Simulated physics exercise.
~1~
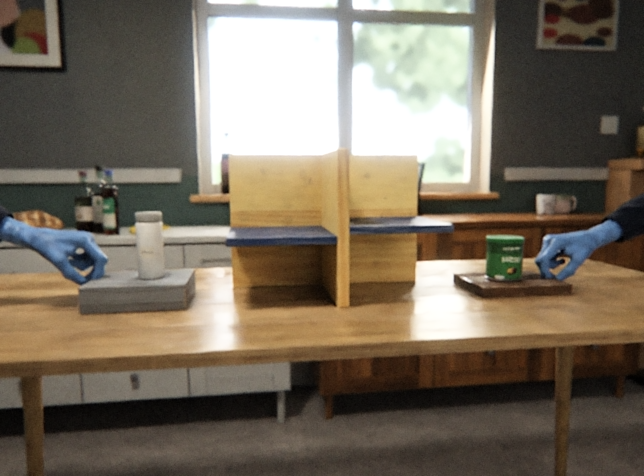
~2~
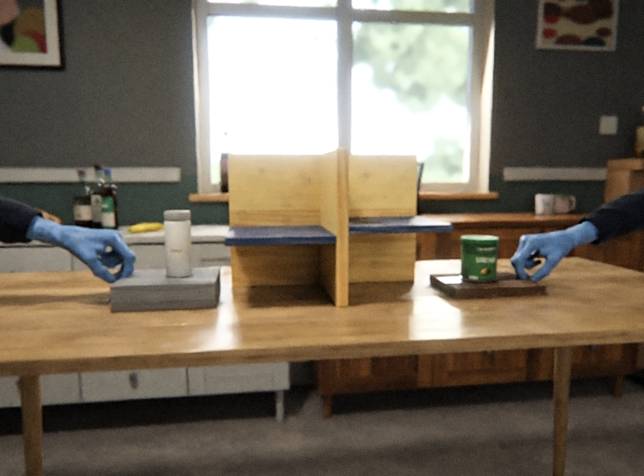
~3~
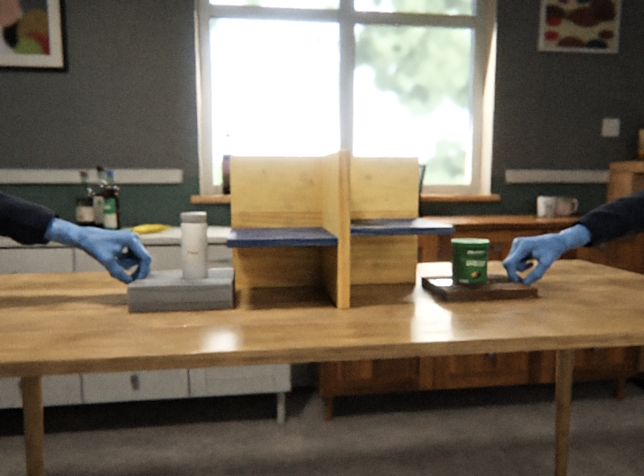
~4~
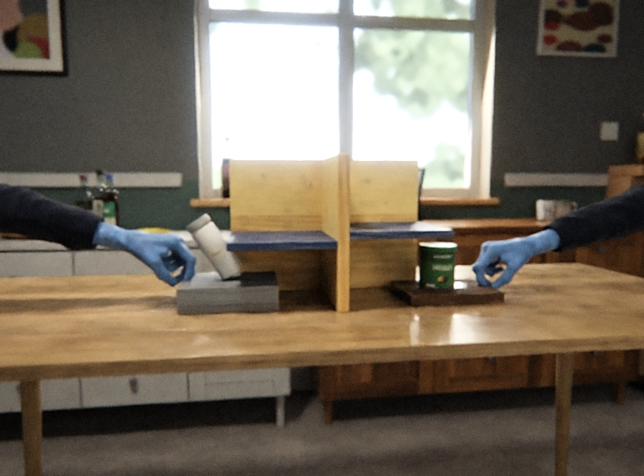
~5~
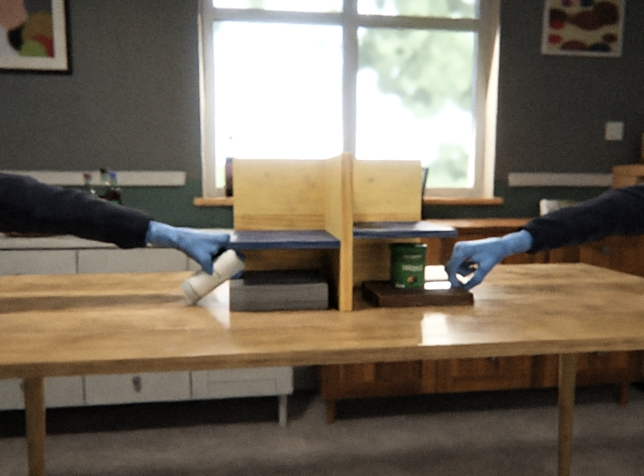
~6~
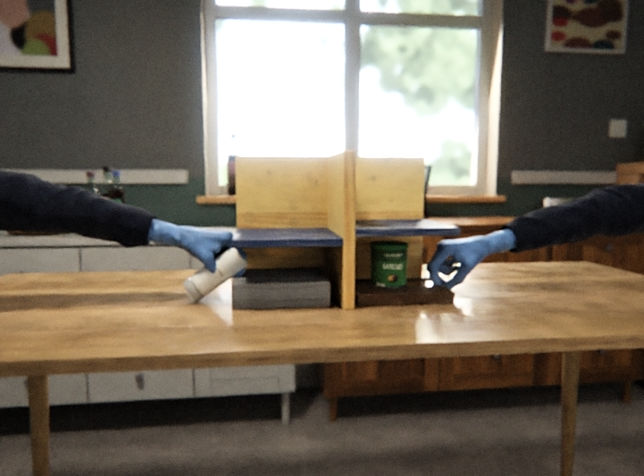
The clip opens on a wooden table holding a rack with a blue shelf on each side of a central divider, while gloved hands hold a grey board carrying an upright white shaker on the left and a brown base carrying a green pot on the right. Both hands slide their loads inward toward the rack. The shaker meets the left shelf and leans back toward the hand, while the pot stays upright. As the grey board goes under the shelf, the shaker tips off its outer edge. Finally, the pot sits upright beneath the right shelf, and the shaker rests tilted beside the board.
